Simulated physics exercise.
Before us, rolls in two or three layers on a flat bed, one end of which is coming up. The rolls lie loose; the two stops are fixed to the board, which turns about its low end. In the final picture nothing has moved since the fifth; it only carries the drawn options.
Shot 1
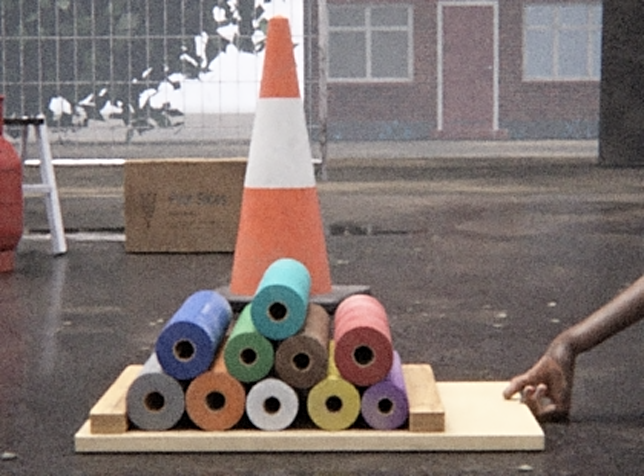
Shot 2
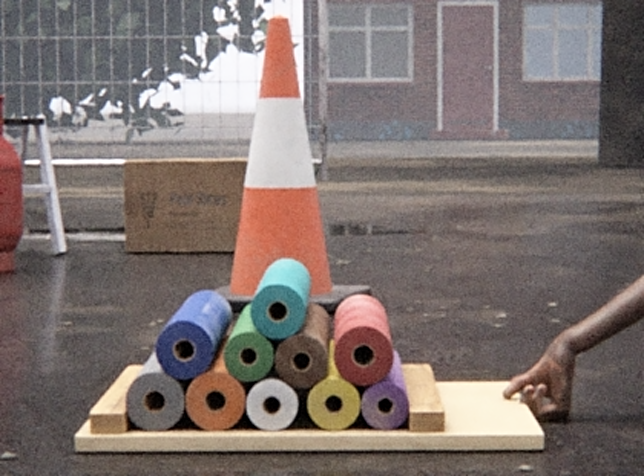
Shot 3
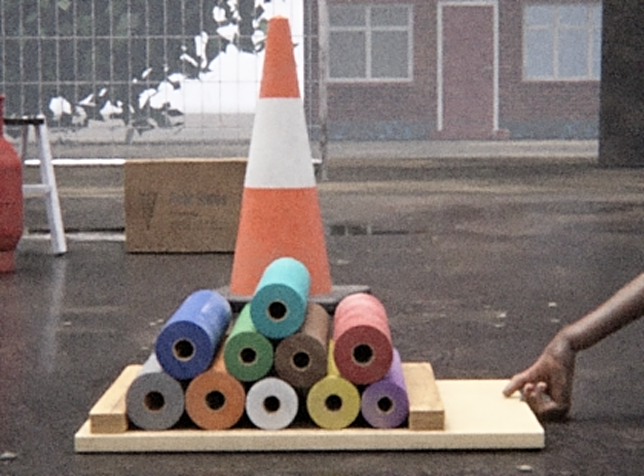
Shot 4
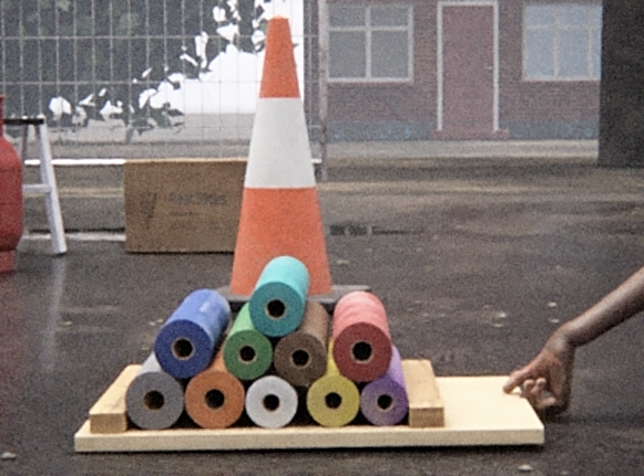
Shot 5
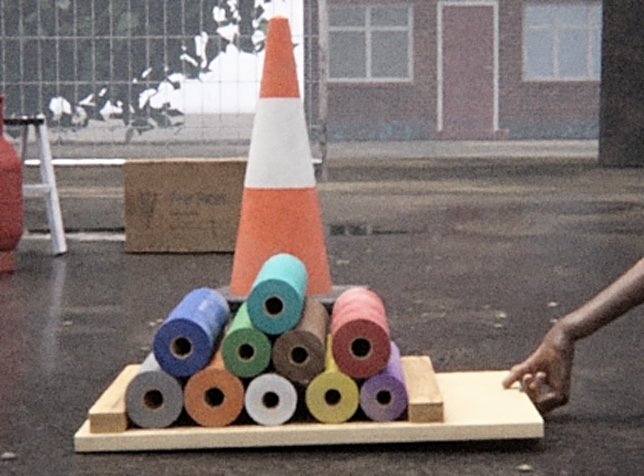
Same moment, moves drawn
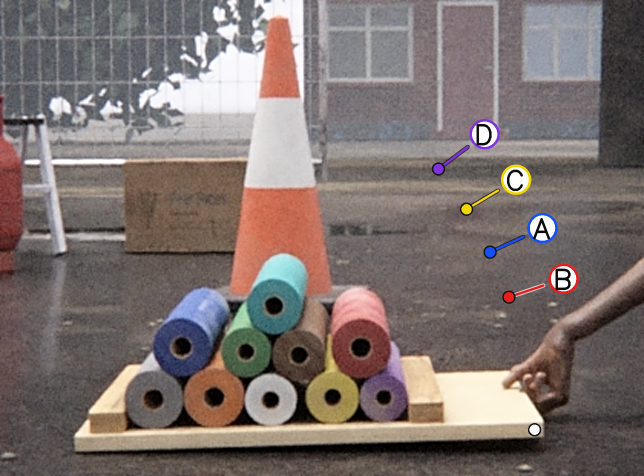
On a dark paved yard in front of a traffic cone, a wire fence and a brick building, coloured rolls sit stacked on a pale board, with a hand at its right end. The hand raises that end very slightly, and the rolls barely shift, keeping their layered arrangement.
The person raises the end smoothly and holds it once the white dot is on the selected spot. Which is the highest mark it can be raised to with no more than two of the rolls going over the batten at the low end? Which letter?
A is the limit.
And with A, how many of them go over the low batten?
The count is none.
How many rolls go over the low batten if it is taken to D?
At D the number is five.
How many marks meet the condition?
Two of them.
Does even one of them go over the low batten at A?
At A: No.
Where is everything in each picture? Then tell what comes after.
Grey roll (155, 401); orange roll (215, 401); white roll (272, 405), in the first picture.
White roll (272, 405); yellow roll (334, 404), in the second picture.
Board (312, 403); blue roll (184, 349), in the third picture.
Board (312, 401); grey roll (154, 400); orange roll (215, 399), in the fourth picture.
Board (312, 399); grey roll (153, 399); orange roll (214, 397), in the fifth picture.
On the copy, A at (490, 252); B at (509, 297); C at (466, 209); D at (439, 169); the white dot at (535, 430).
On A. First, board at 16°.
Then, board at 25°.
Finally, board at 25°, none over the low batten.
By contrast, B none over the low batten; C five over the low batten; D five over the low batten.
